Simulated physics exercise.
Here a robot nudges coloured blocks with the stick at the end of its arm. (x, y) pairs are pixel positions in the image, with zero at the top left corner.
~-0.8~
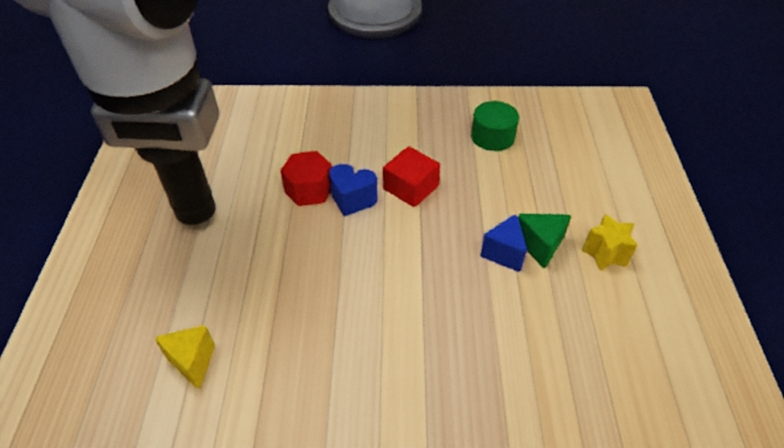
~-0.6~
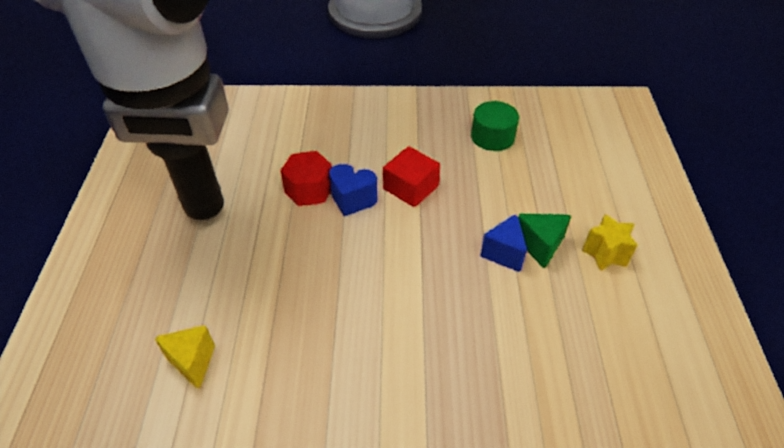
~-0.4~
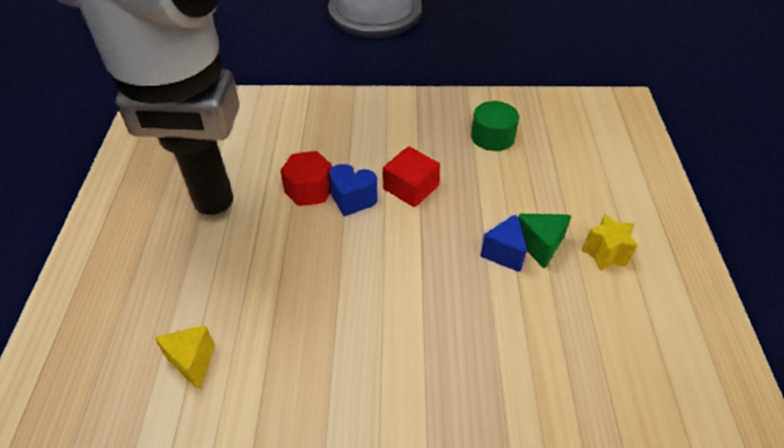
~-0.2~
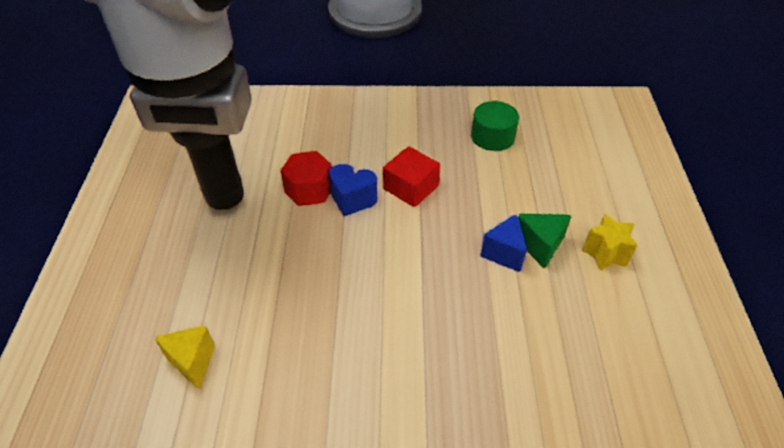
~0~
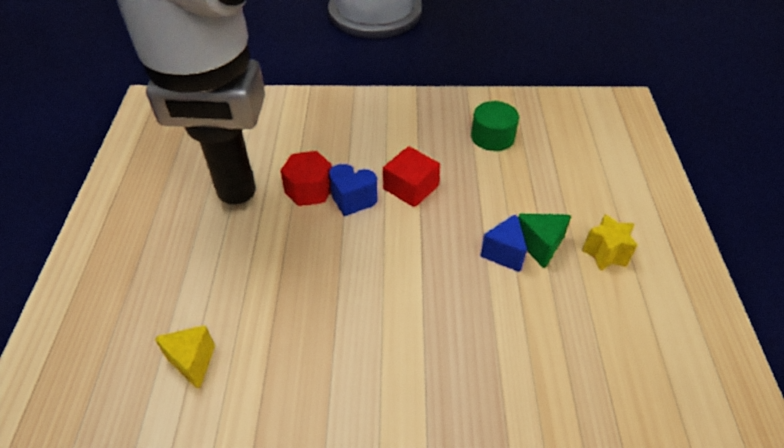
To begin with, a robot arm holds its black stick near the upper left of a wooden board, left of a red hexagon, a blue heart and a red block. The stick then moves a short way right and slightly up, nearing the hexagon, while all the coloured blocks stay still.
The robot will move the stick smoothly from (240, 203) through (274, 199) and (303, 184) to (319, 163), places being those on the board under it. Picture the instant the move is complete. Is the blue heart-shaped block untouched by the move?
Short answer: No.
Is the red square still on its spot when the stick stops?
Yes.
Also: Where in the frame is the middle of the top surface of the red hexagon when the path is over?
If I read the scene right, the answer is (357, 142).
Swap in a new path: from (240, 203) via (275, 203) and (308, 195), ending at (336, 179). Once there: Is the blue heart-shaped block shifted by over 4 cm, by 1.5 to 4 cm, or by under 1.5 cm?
Distance: Between 1.5 and 4 cm.
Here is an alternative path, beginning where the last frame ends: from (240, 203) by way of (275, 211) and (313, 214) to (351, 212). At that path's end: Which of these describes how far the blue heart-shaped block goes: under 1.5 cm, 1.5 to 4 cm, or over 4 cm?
Distance: 1.5 to 4 cm.
On the path given first. One third of the way, stick at (272, 187); red hexagon at (313, 164); blue heart-shaped block at (355, 177).
Two thirds of the way, stick at (301, 172); red hexagon at (340, 152), turned 10° clockwise; blue heart-shaped block at (368, 175), turned 45° clockwise.
At the end, stick at (317, 152); red hexagon at (357, 142), turned 50° clockwise; blue heart-shaped block at (370, 174), turned 55° clockwise; red square still.
